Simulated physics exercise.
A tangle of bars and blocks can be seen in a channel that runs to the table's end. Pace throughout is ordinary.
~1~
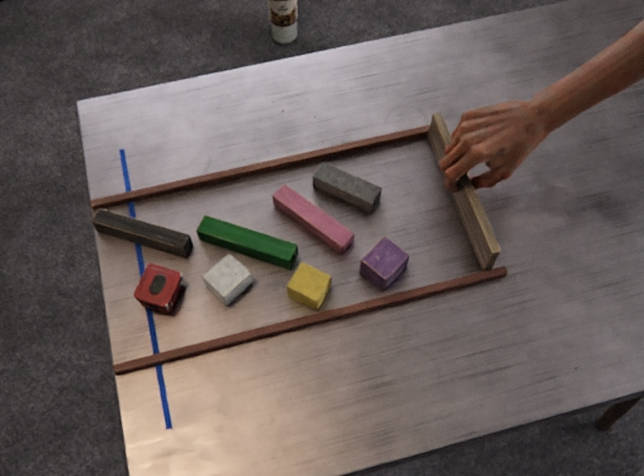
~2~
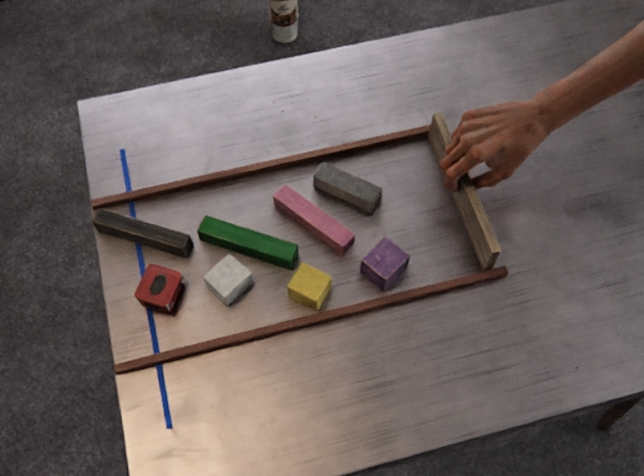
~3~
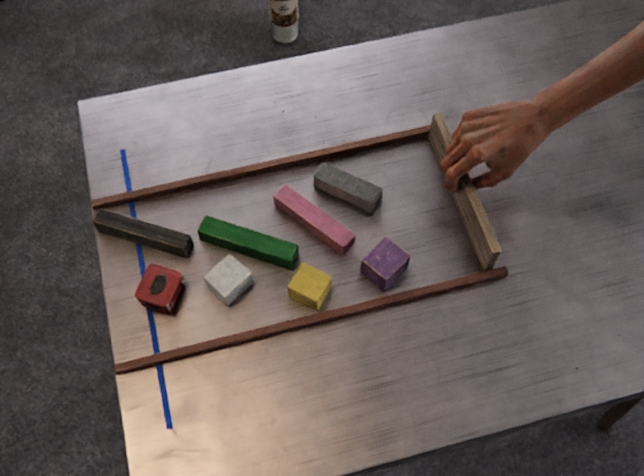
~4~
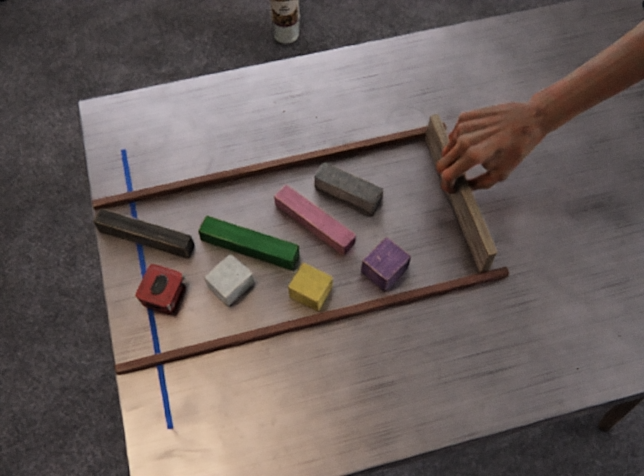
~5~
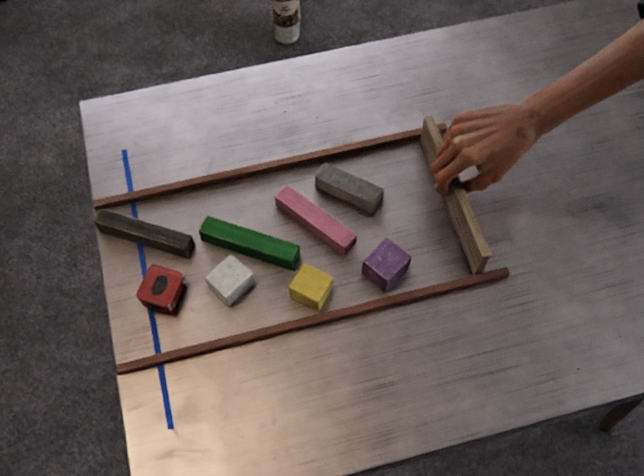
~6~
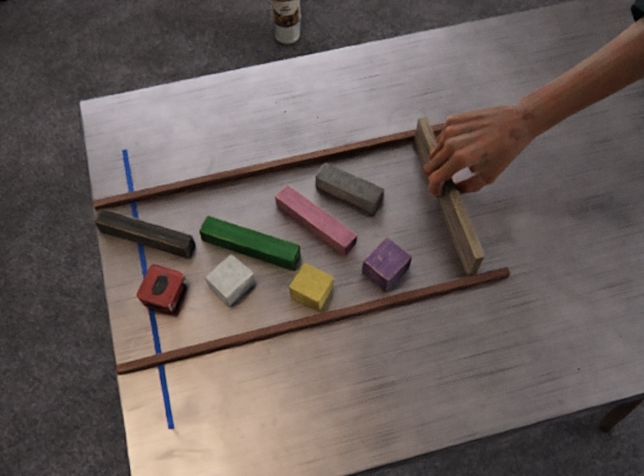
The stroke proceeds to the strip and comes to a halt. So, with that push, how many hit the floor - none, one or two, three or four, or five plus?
The number going over the edge will be five or higher.
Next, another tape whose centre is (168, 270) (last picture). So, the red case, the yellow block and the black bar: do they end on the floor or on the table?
As for the red case, it ends up falling; the yellow block keeps its place; the black bar ends up falling.
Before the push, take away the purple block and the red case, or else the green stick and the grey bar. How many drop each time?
First 3, then 3.
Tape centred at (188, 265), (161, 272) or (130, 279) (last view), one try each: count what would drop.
It would be 1, then 3, then 6.
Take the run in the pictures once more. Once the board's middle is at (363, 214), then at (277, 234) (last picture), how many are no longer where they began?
That makes 2 at the first spot and 6 at the second.
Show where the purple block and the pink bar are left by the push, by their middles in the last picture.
Listed as asked: First (131, 317), and then (109, 266).
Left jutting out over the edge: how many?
That comes to 1 of them.
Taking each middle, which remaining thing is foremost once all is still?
The one out in front is the pink bar.
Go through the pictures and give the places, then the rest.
The first frame shows black bar (143, 233); red case (160, 290); white block (228, 280); board (461, 190); tape (143, 275).
The second frame shows red case (160, 290); board (462, 190).
The third frame shows white block (229, 280); grey bar (347, 187).
The fourth frame shows black bar (144, 233); green stick (249, 243).
The fifth frame shows red case (162, 290); purple block (386, 264).
The sixth frame shows black bar (145, 233); red case (163, 290); white block (231, 281); board (447, 194); tape (145, 275).
Early on, none off yet; black bar at rest near (145, 233); red case at rest near (163, 290); white block at rest near (231, 281).
A while later, none off yet; black bar moving near (137, 241); red case travelled a little near (151, 291); white block travelled about its own width near (193, 291).
Finally, the number that fall off is five or more; lost, yellow block, green stick, white block, red case and black bar.
